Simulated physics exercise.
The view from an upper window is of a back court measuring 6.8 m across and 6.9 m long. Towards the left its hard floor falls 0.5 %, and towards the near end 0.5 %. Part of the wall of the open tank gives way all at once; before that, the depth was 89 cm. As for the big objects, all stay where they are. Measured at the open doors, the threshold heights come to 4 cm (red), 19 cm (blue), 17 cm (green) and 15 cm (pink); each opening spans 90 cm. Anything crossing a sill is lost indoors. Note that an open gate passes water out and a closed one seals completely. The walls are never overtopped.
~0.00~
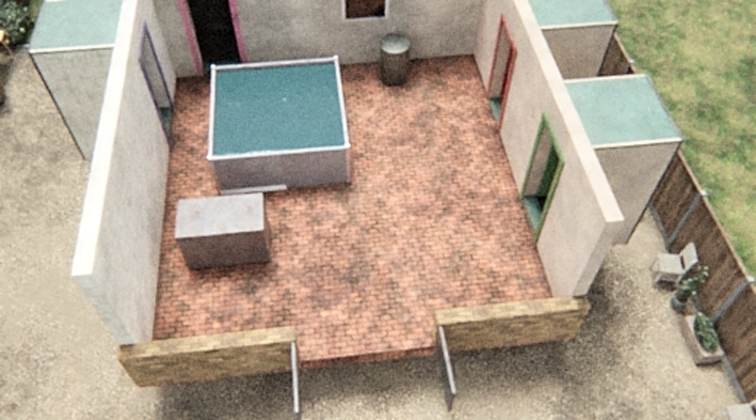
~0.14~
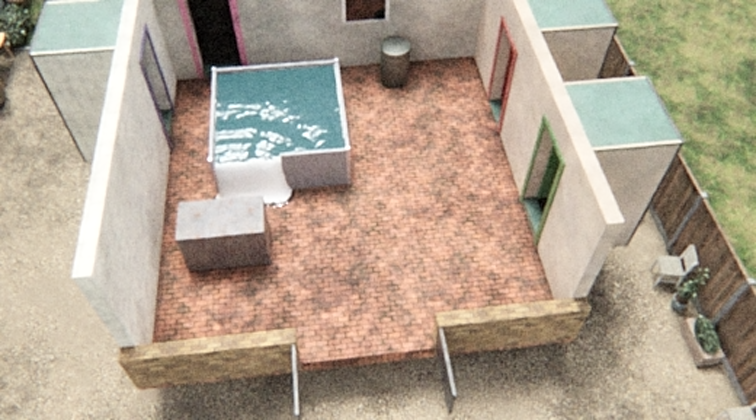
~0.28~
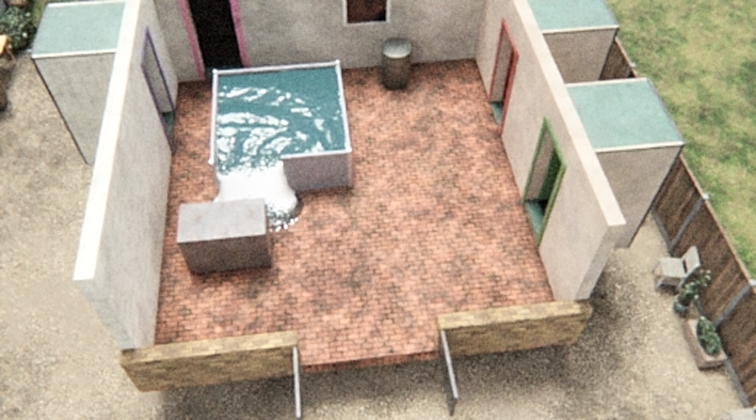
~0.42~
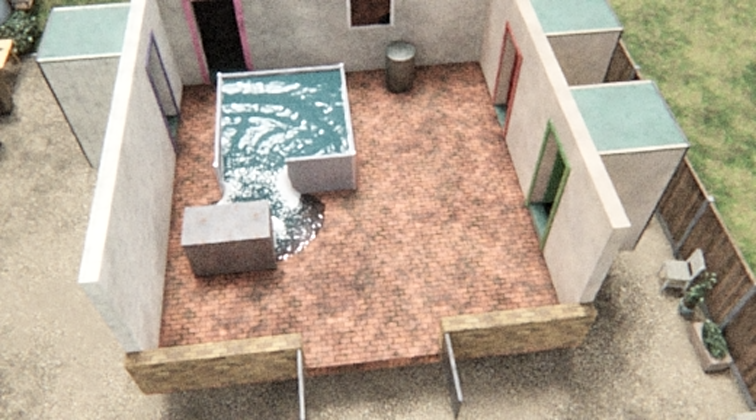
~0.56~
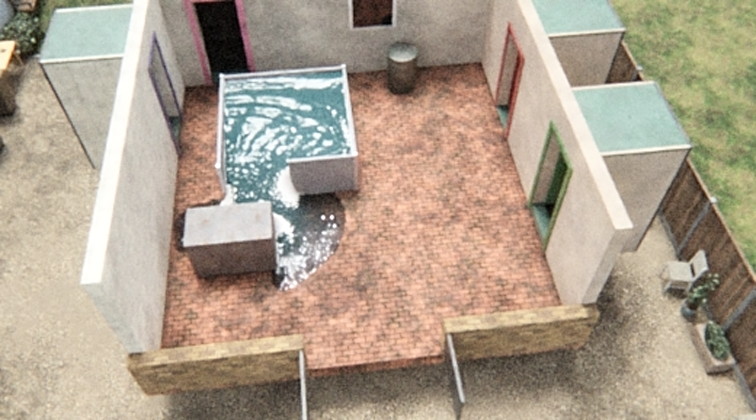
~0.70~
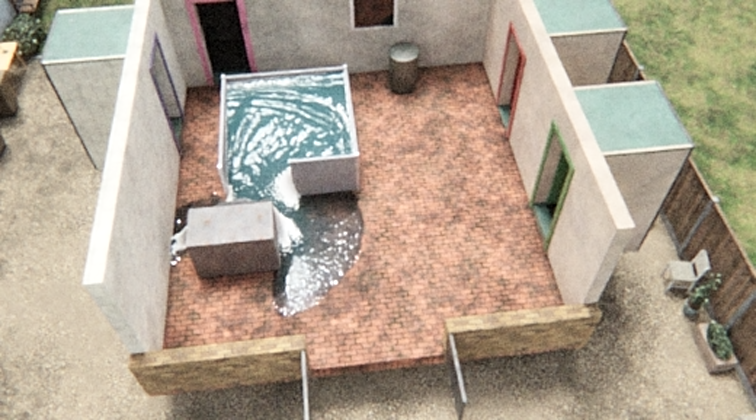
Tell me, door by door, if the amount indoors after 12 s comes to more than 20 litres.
Door by door: The red door lets in more than 20 litres; the blue door lets in no more than 20 litres; the green door lets in no more than 20 litres; the pink door lets in more than 20 litres.
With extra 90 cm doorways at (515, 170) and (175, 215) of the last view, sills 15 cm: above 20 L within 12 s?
Check, in order - pass / fail.
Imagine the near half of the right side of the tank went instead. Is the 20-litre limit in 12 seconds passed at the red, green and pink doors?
Then: Red past it, green past it, pink not over.
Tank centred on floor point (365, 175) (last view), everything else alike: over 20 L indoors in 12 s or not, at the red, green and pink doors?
Lab note: Red door limit not exceeded; green door limit not exceeded; pink door limit not exceeded.
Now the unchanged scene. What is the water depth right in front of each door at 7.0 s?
Readings (cm): Red = 4; blue = 13; green = 10; pink = 16.
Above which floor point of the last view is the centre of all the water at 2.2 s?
Around (280, 182) in the last picture.
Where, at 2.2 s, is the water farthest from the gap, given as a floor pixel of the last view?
Point: Roughly (543, 329).
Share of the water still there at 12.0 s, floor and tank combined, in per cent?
About 78 percent of the water remains.
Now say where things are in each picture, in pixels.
The first frame shows still water, 89 cm deep, in the open tank at (278, 108).
In the second frame, the front is at (289, 198), 0.7 m from the gap at (251, 178); 0.4 m2 of floor is under water; 89 cm left at the back of the open tank.
In the third frame, water pours out at (253, 182) and has run 1.0 m, to (291, 220); typically 14 cm deep outside, 89 cm at the open tank's back.
In the fourth frame, the front is at (280, 256), 1.5 m from the gap at (257, 187); 2.1 m2 of floor is under water; 89 cm left at the back of the open tank.
In the fifth frame, the front is at (284, 285), 2.1 m from the gap at (259, 188); 3.4 m2 of floor is under water; 88 cm left at the back of the open tank.
In the sixth frame, water pours out at (261, 188) and has run 2.6 m, to (286, 313); typically 6 cm deep outside, 80 cm at the open tank's back.
After 1.4 s water covers 30 % of the floor and is deepest (76 cm) near (251, 229); red door not reached, blue door not reached, green door not reached, pink door not reached.
After 2.2 s water covers 55 % of the floor and is deepest (61 cm) near (174, 229); red door not reached, blue door 7 cm at the sill, 0 L in, green door not reached, pink door 9 cm at the sill, 0 L in.
After 3.5 s water covers 70 % of the floor and is deepest (41 cm) near (261, 228); red door not reached, blue door 6 cm at the sill, 0 L in, green door 13 cm at the sill, 1 L in, pink door 27 cm at the sill, 105 L in.
After 7.0 s water covers 95 % of the floor and is deepest (24 cm) near (251, 229); red door 4 cm at the sill, 0 L in, blue door 13 cm at the sill, 1 L in, green door 10 cm at the sill, 1 L in, pink door 16 cm at the sill, 216 L in.
After 12.0 s water covers 100 % of the floor and is deepest (15 cm) near (356, 149); red door 12 cm at the sill, 68 L in, blue door 11 cm at the sill, 1 L in, green door 9 cm at the sill, 1 L in, pink door 9 cm at the sill, 217 L in.
